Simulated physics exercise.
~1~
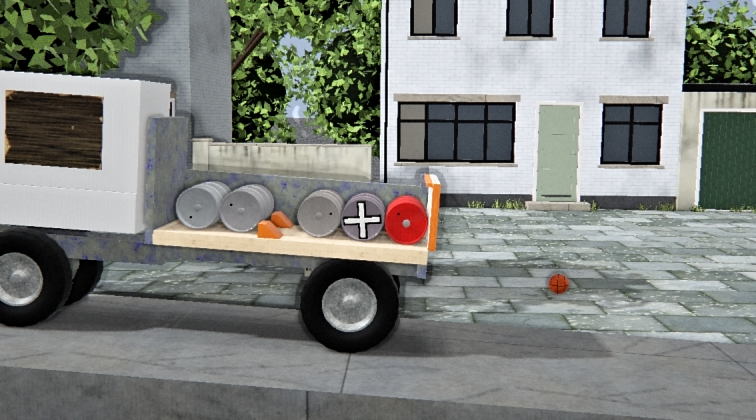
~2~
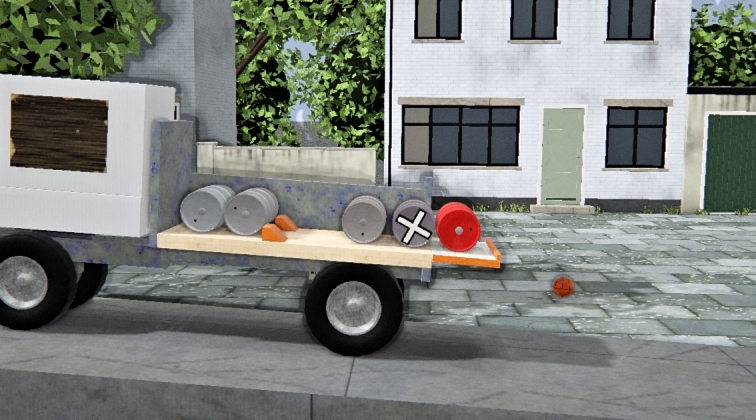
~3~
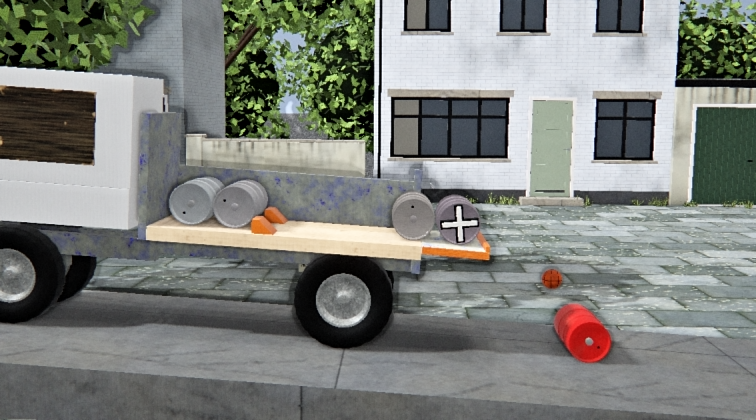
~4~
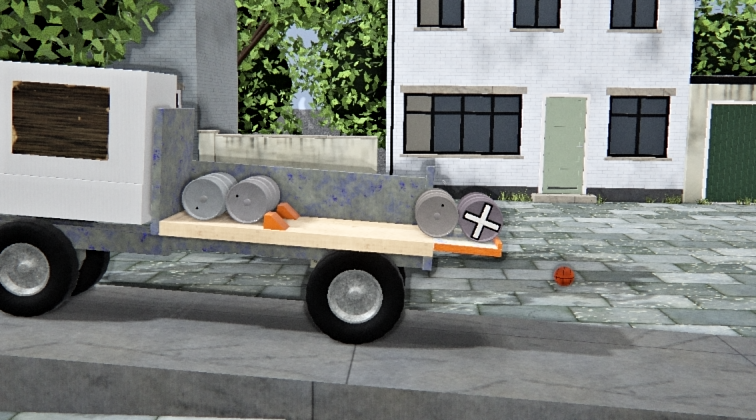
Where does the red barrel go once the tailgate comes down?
It rolls to the right across the lowered tailgate and drops off the back of the truck to the ground.
